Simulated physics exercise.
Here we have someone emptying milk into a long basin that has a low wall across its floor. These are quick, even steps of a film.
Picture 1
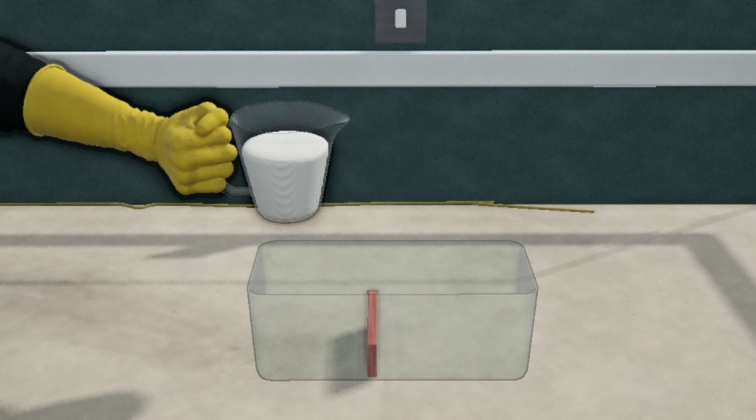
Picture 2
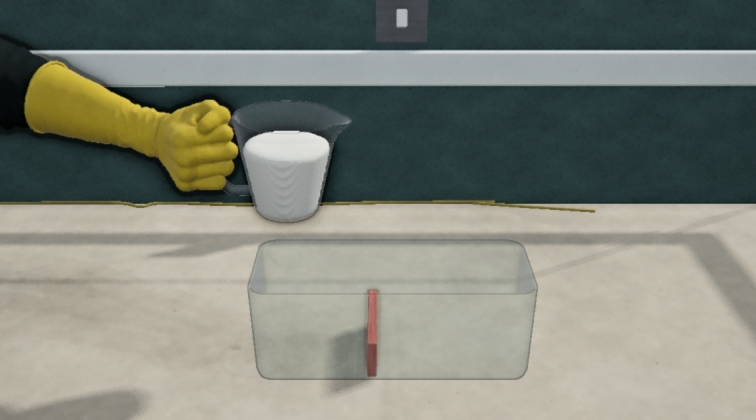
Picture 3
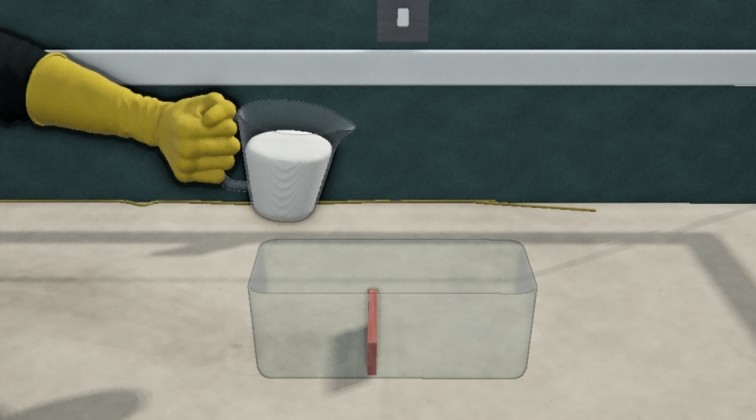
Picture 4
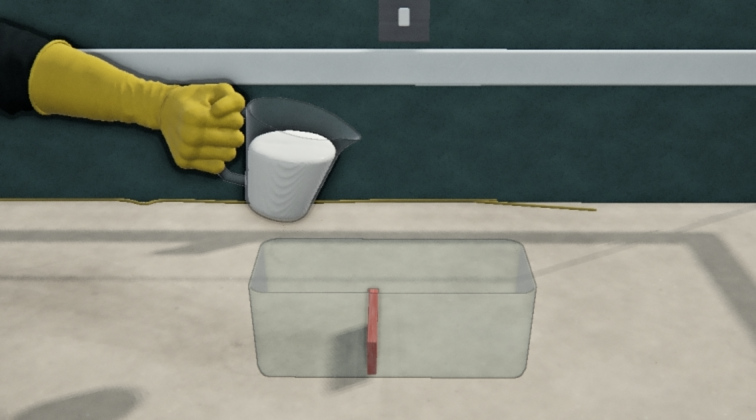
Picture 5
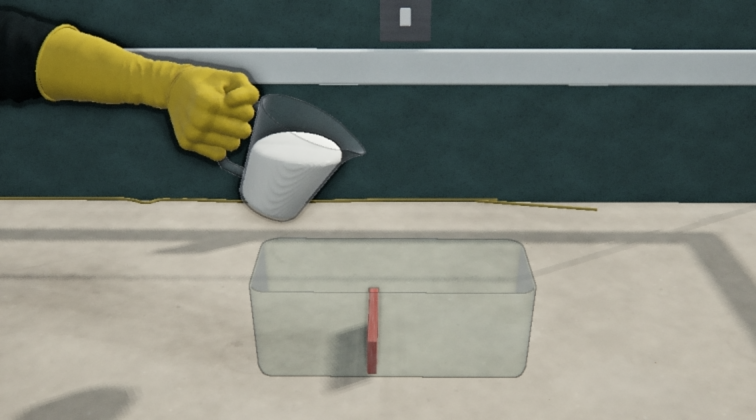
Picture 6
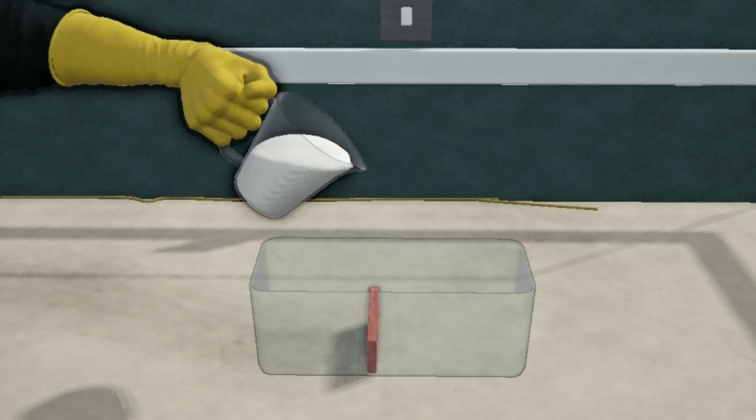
Above a clear basin, a yellow-gloved hand steadily tilts a jug of milk rightward.
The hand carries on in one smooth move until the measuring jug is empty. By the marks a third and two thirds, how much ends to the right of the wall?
In the end from a third to two thirds is right of the wall.
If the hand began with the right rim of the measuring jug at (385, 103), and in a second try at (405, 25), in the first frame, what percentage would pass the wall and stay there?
Roughly 90 per cent, and 80 per cent.
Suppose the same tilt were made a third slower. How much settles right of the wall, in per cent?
Close to 65 per cent.
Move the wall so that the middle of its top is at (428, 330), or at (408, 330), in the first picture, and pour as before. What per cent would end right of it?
Near 15 % and 15 %.
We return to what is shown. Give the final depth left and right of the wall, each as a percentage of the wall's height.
Left: 30 %. Right: 20 %.
A moment on, the tilt is 114° and 36 per cent is still to pour, 7 is left of the wall and 29 right of it.
Next, the tilt is 120° and 1 per cent is still to pour, 50 is left of the wall and 43 right of it.
Then the tilt is 120° and 0 per cent is still to pour, 52 is left of the wall and 43 right of it.
Later the tilt is 120° and 0 per cent is still to pour, 53 is left of the wall and 44 right of it.
At rest 53 per cent lies left of the wall, 44 right of it and 3 outside.
